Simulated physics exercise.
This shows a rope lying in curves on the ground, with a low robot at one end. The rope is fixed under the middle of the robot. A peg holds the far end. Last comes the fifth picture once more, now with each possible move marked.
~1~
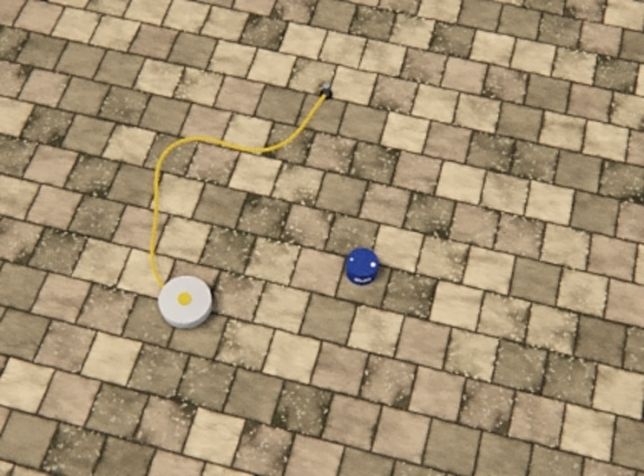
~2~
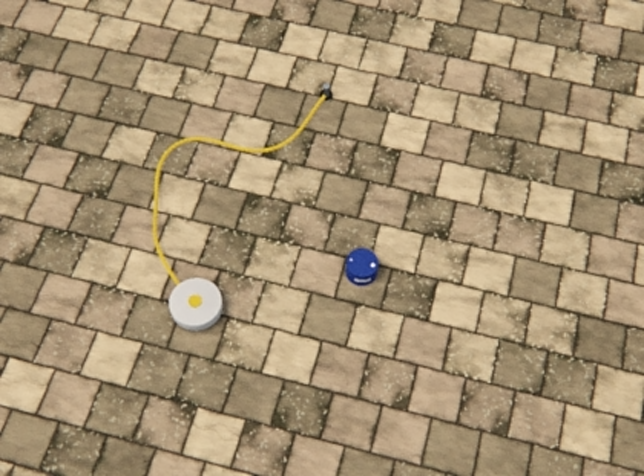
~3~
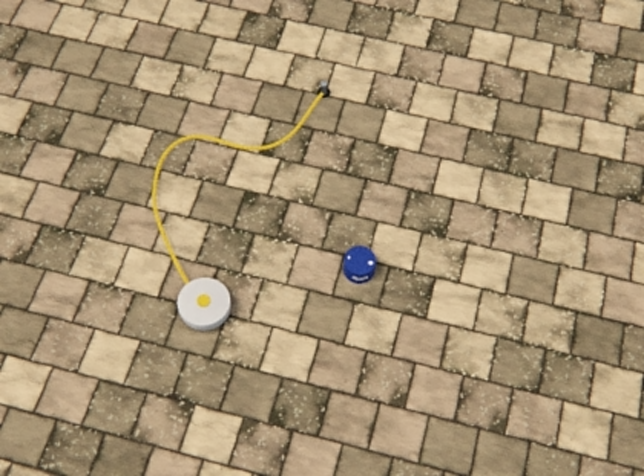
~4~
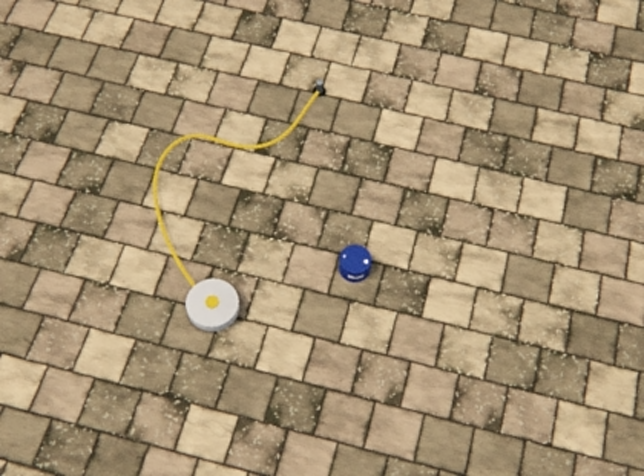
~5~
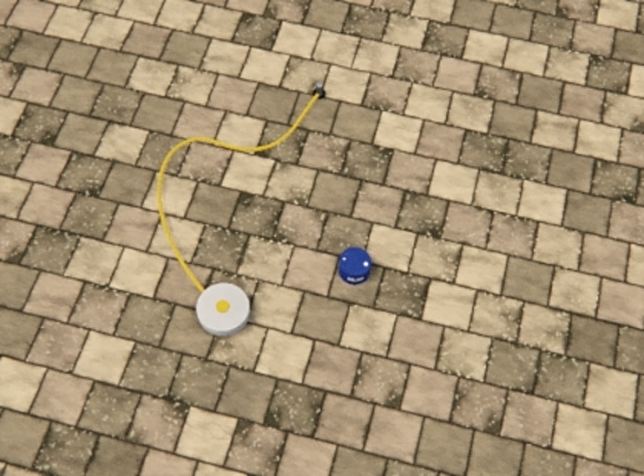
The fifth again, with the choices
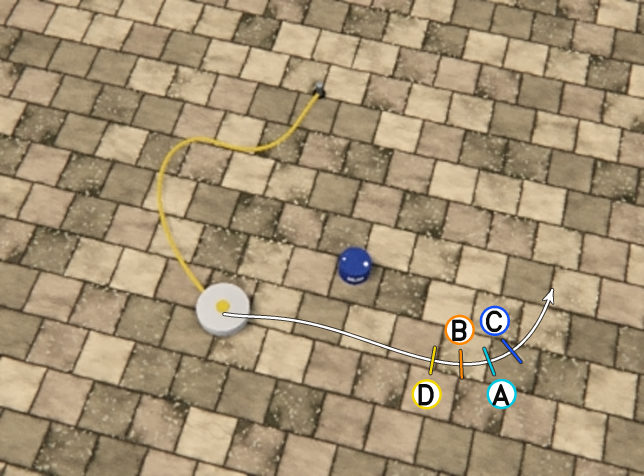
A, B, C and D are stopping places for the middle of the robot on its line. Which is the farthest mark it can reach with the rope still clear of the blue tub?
Up to mark B.
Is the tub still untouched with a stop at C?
For that mark, no.
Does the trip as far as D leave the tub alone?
Yes.
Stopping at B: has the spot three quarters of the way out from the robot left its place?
By then, yes.
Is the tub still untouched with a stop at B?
For that mark, yes.
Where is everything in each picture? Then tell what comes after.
Blue tub (362, 267); robot (186, 303); peg (326, 90), in the first frame.
Robot (196, 305); peg (326, 91), in the second frame.
Robot (205, 305); peg (324, 88), in the third frame.
Robot (213, 306); peg (320, 87), in the fourth frame.
Robot (223, 310); peg (319, 89); blue tub (355, 266), in the fifth frame.
On the marked copy, A at (489, 361); B at (461, 364); C at (512, 351); D at (433, 360); the route from (224, 314) via (409, 354) to (552, 290).
Following B. Soon after the start, robot (307, 319), middle of the rope (191, 181).
Later, robot (389, 344), middle of the rope (239, 215).
In the end, robot (463, 361), middle of the rope (295, 240); nothing has been touched.
As for the rest, A brings the rope against the tub; C brings the rope against the tub; D is safe but short.
